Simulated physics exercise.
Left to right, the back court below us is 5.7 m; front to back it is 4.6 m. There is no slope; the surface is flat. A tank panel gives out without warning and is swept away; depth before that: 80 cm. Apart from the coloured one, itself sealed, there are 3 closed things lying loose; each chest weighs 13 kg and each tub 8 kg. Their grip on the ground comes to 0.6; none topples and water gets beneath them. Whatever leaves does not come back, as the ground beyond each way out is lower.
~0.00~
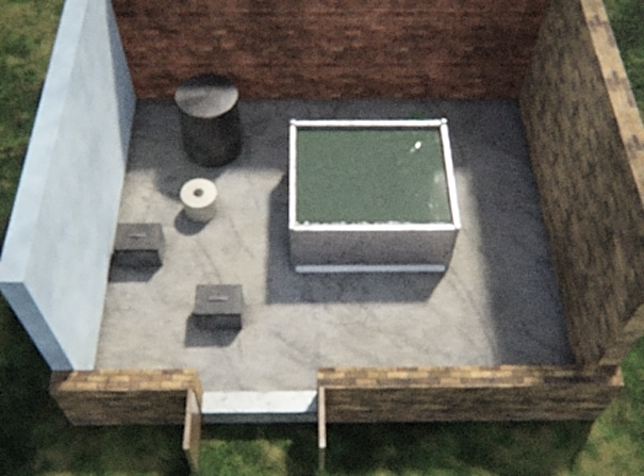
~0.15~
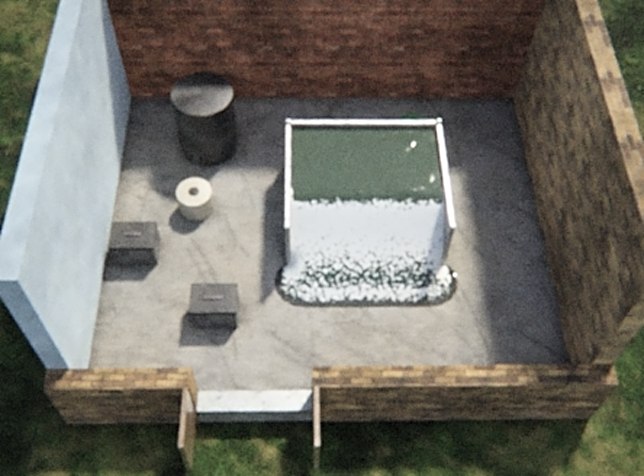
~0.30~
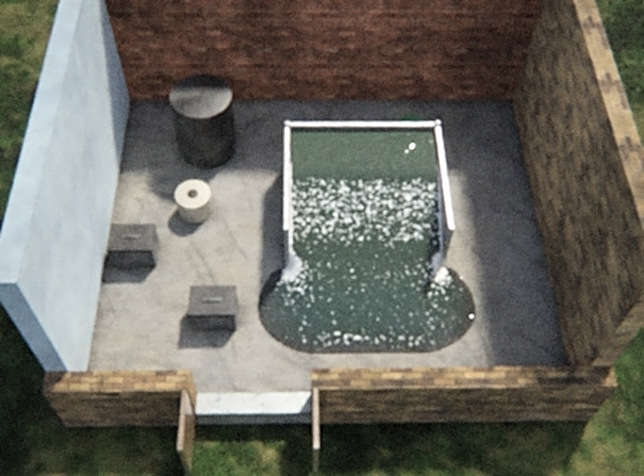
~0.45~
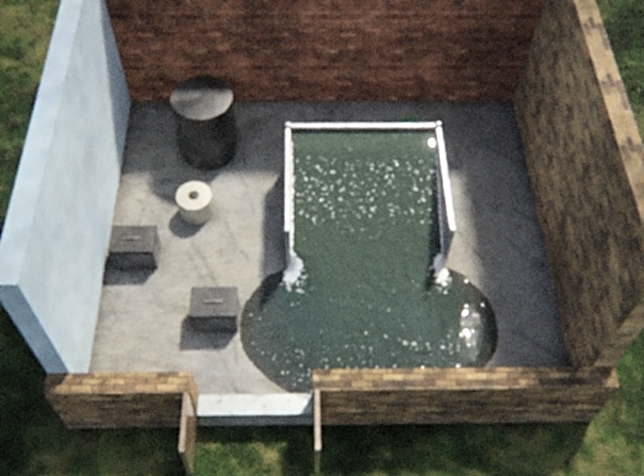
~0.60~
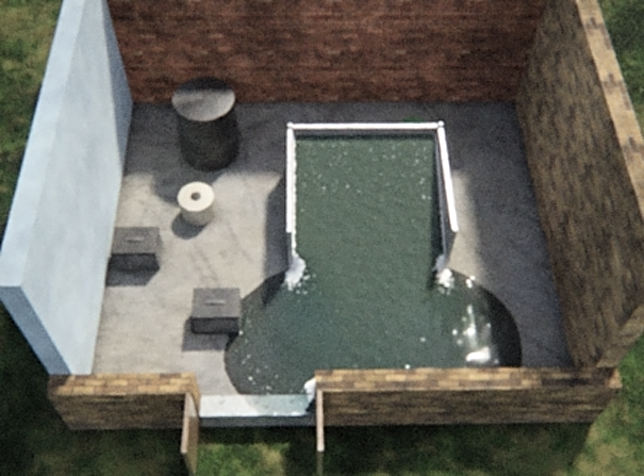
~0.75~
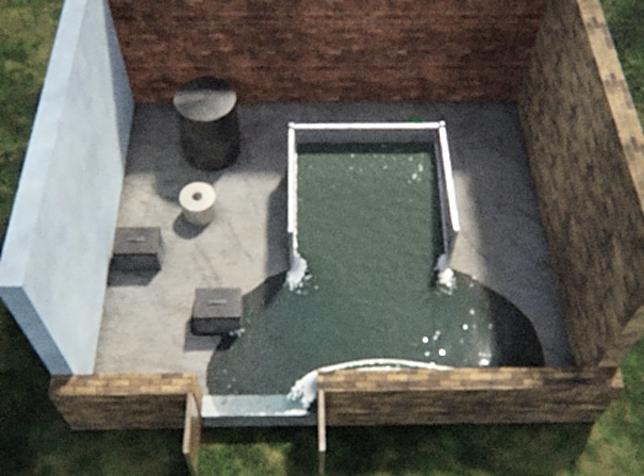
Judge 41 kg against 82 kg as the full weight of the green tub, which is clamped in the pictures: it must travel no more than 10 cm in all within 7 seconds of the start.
The lighter one stays in range.
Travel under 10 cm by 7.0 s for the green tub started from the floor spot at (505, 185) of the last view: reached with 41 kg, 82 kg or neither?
Short version: The heftier mass only.
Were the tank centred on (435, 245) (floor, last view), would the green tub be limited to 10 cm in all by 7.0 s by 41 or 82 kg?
Well, in that case the lighter one is plenty.
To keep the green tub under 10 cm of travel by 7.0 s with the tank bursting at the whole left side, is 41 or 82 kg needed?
So the heavier choice alone.
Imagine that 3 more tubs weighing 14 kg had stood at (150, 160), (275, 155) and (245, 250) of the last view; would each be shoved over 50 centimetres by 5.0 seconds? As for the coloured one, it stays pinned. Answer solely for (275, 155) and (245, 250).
So the first one stays inside and the second one stays inside.
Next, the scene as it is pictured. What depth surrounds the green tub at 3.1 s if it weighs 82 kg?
Close to 3 cm deep.
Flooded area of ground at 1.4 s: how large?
Close to 10.5 m2, I'd say.
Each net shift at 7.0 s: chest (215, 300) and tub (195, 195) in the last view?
Displacement: 120 cm, then 80 cm.
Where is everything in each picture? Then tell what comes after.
In the first picture, the green tub at (419, 126), on the bottom; 3.1 m2 under water; 0 of 4 have shifted.
In the second picture, the green tub at (414, 125) rests on the ground; water covers 4.3 m2; 0 of 4 have shifted.
In the third picture, the green tub at (413, 127), on the bottom; water covers 5.8 m2; 0 of 4 have shifted.
In the fourth picture, the green tub at (414, 128) rests on the ground; 7.6 m2 under water; 0 of 4 have shifted.
In the fifth picture, the green tub at (415, 129) rests on the ground; water covers 8.5 m2; 0 of 4 have shifted.
In the sixth picture, the green tub at (417, 128), on the bottom; 9.1 m2 under water; 0 of 4 have shifted.
After 1.4 s the green tub would be 0 cm from its start with 41 kg and 0 cm from its start with 82 kg; 0 cm of water round it then.
After 3.1 s the green tub would be 0 cm from its start with 41 kg and 0 cm from its start with 82 kg; 3 cm of water round it then.
After 4.9 s the green tub would be 0 cm from its start with 41 kg and 0 cm from its start with 82 kg; 5 cm of water round it then.
After 7.0 s the green tub would be 0 cm from its start with 41 kg and 0 cm from its start with 82 kg; 7 cm of water round it then.
